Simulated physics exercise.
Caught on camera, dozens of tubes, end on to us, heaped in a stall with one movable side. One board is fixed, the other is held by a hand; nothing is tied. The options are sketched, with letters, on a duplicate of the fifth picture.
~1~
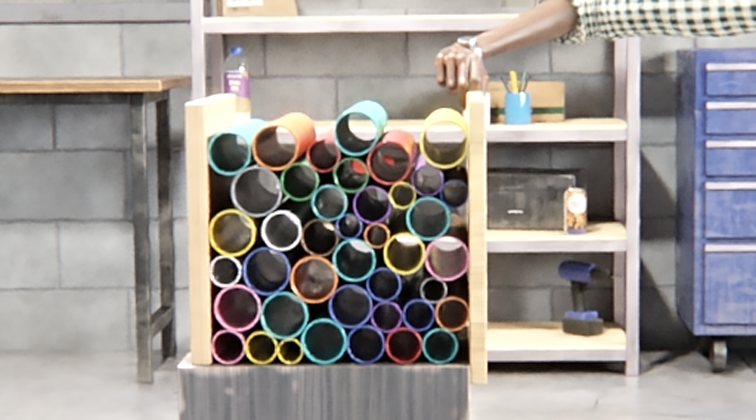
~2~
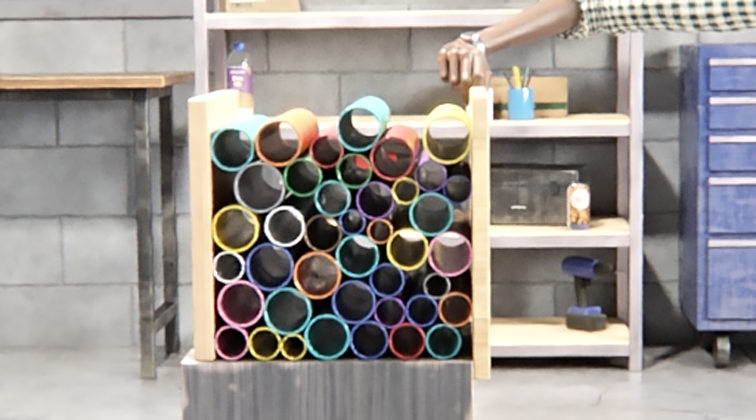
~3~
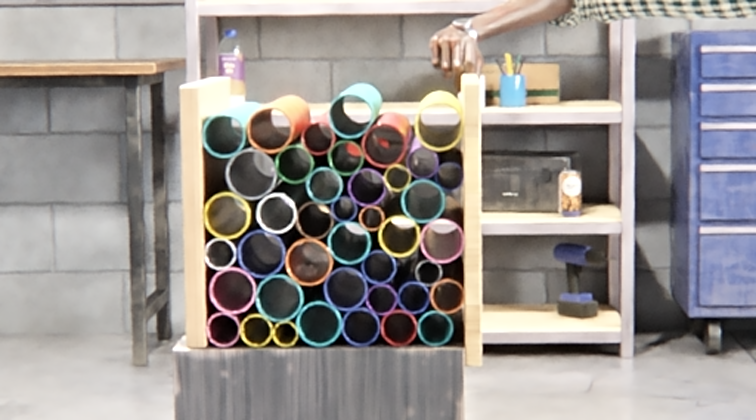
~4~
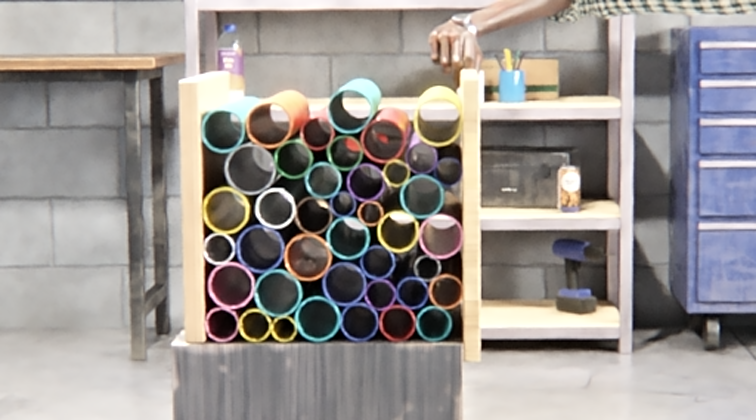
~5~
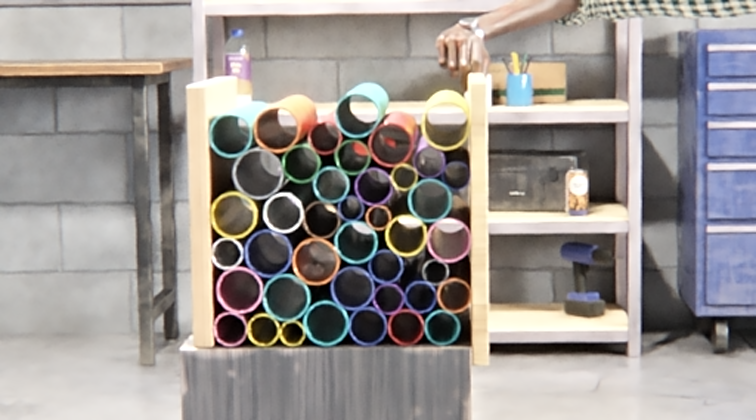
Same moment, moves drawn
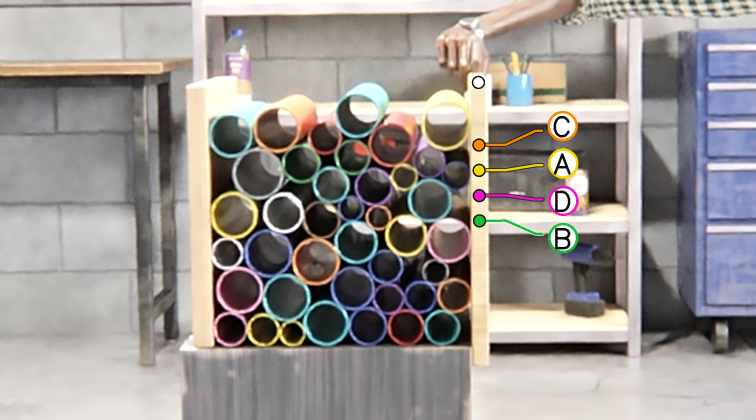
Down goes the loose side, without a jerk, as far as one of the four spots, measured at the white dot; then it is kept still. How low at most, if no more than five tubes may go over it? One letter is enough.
No lower than B.
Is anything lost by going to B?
Yes, at B.
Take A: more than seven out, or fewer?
At A, fewer than seven.
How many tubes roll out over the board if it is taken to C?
The count is none.
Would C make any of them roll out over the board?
At C: No.
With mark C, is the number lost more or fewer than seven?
At C, fewer than seven.
On the marked copy, A at (479, 170); B at (480, 221); C at (479, 145); D at (480, 196); the white dot at (479, 83).
With B. Early on, top of the board (471, 155).
Further on, top of the board (471, 220).
At the end, top of the board (471, 220), five out over the board.
As for the rest, A none out over the board; C none out over the board; D none out over the board.
